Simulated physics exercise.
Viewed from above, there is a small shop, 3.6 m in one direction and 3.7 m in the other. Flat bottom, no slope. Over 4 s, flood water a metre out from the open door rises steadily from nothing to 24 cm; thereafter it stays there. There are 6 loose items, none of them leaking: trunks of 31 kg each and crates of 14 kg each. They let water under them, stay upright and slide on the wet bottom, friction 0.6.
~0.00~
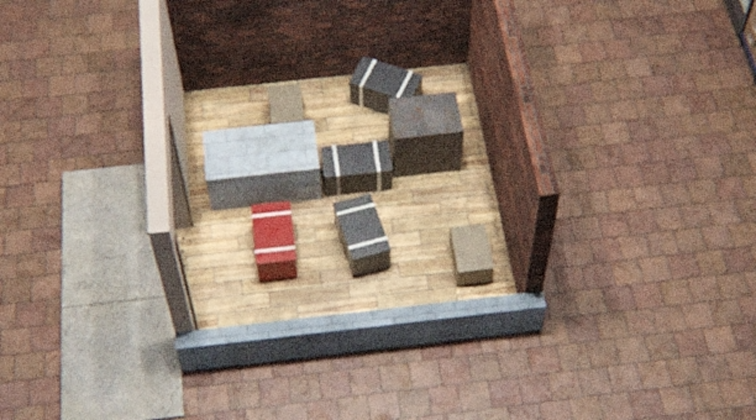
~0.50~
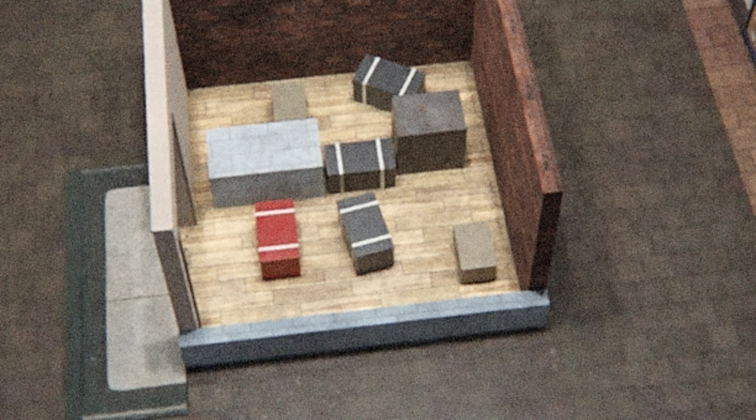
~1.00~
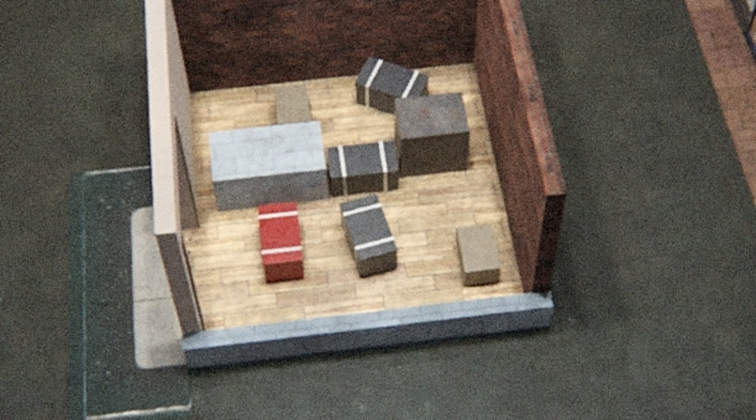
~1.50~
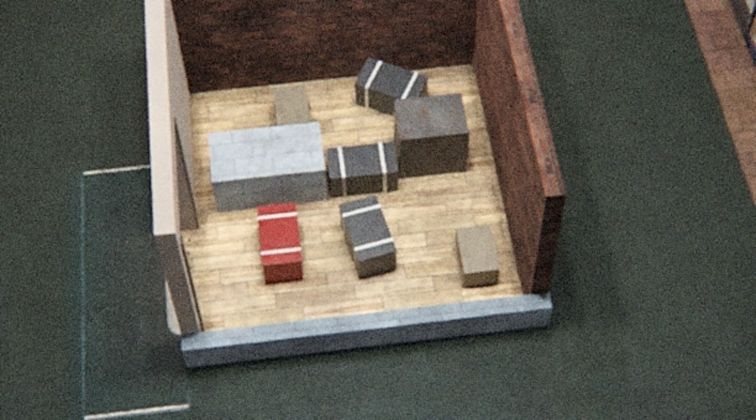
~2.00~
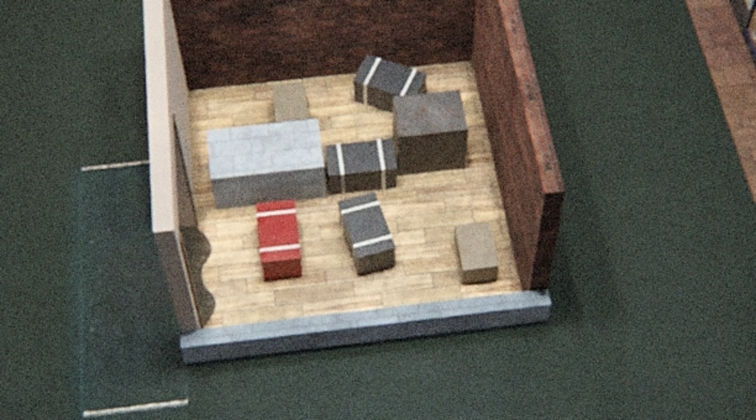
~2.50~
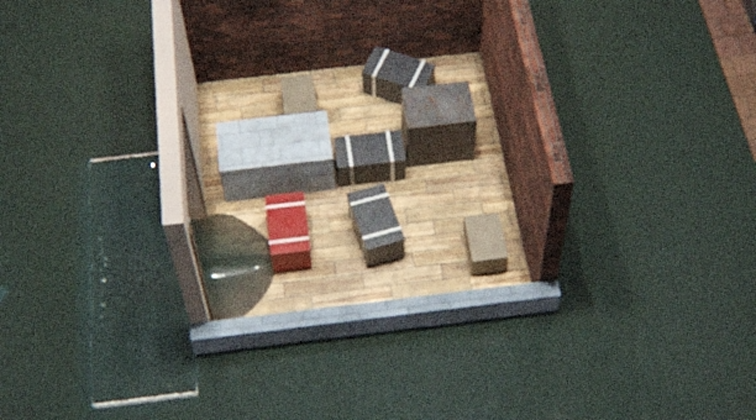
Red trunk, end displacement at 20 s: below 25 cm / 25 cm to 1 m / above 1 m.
Above 1 m.
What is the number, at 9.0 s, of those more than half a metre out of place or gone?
That would be 4.
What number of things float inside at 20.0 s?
I'd say 6 of them.
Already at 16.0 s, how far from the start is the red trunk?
I'd put it at around 150 cm.
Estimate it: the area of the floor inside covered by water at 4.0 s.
That flooded area is roughly 3.0 m2.
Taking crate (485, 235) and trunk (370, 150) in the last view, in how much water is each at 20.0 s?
Roughly 26 and 26 cm.
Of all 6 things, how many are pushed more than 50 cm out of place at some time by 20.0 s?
The count comes to 6.
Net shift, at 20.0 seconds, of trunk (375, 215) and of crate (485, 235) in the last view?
Net displacement, in order: 120 cm; 100 cm.
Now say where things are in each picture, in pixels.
The first frame shows the red trunk at (273, 232) rests on the ground; 0.0 m2 under water; 0 of 6 have shifted.
The second frame shows the red trunk at (277, 230) rests on the ground; water covers 0.0 m2; 0 of 6 have shifted.
The third frame shows the red trunk at (280, 233), on the bottom; 0.0 m2 under water; 0 of 6 have shifted.
The fourth frame shows the red trunk at (279, 233) rests on the ground; 0.0 m2 under water; 0 of 6 have shifted.
The fifth frame shows the red trunk at (278, 230), on the bottom; 0.1 m2 under water; 0 of 6 have shifted.
The sixth frame shows the red trunk at (287, 223), on the bottom; water covers 0.8 m2; 0 of 6 have shifted.
After 4.0 s the red trunk is near (312, 219), 0.3 m from its start, aground; 0 afloat.
After 9.0 s the red trunk is near (420, 223), 1.5 m from its start, afloat; 3 afloat.
After 16.0 s the red trunk is near (309, 95), 1.7 m from its start, afloat; 6 afloat.
After 20.0 s the red trunk is near (316, 88), 1.8 m from its start, afloat; 6 afloat.
